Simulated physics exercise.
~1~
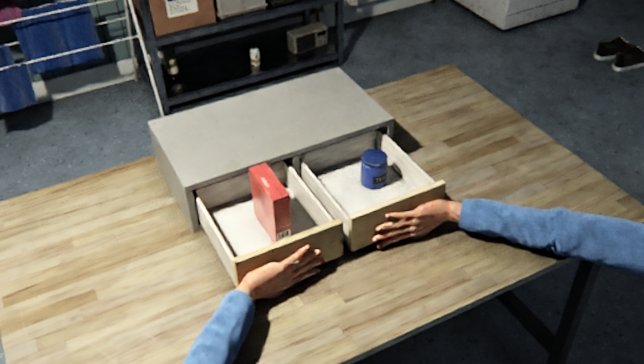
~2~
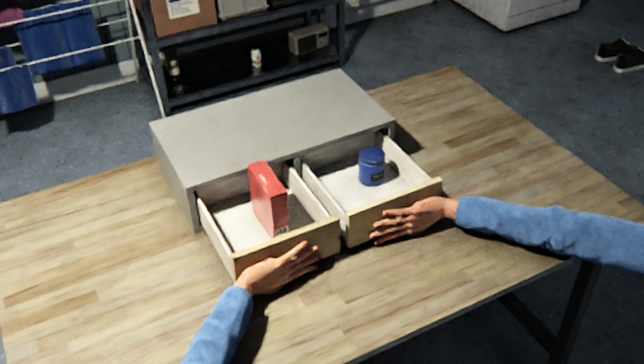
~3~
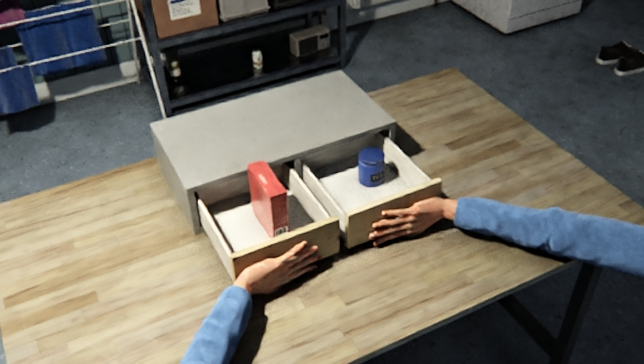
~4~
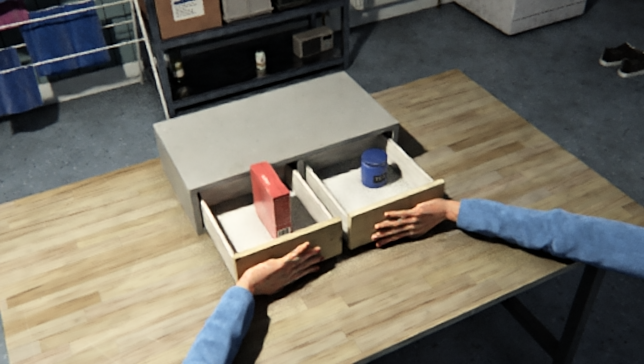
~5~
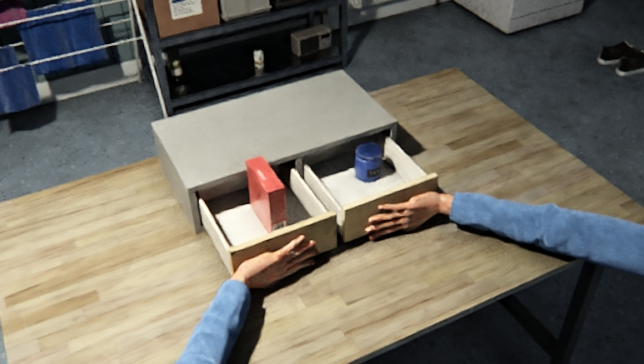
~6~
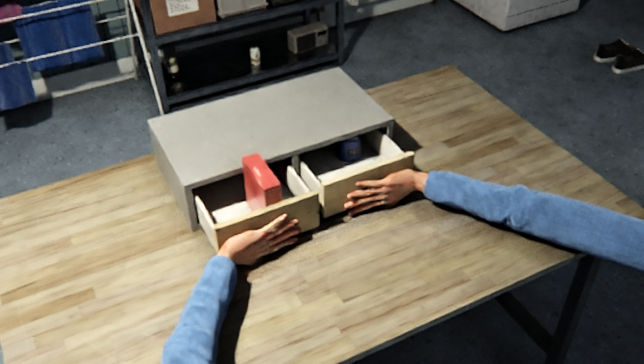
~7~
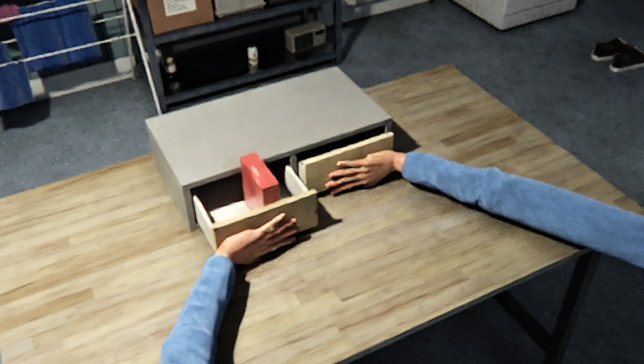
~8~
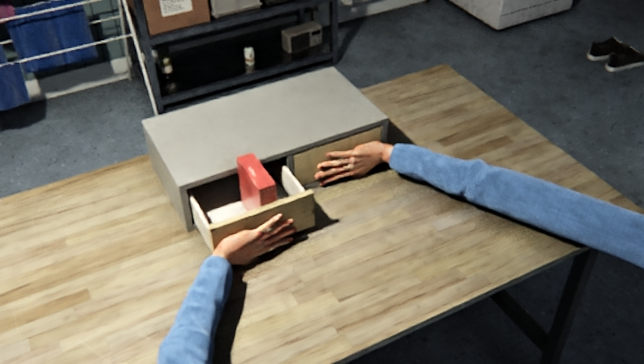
We see two hands resting against the open drawers of a small grey chest, a red packet standing in the left and a blue jar in the right. The hands push both inward; the left drawer stops partway and stays ajar, while the right one shuts flush, hiding the jar.
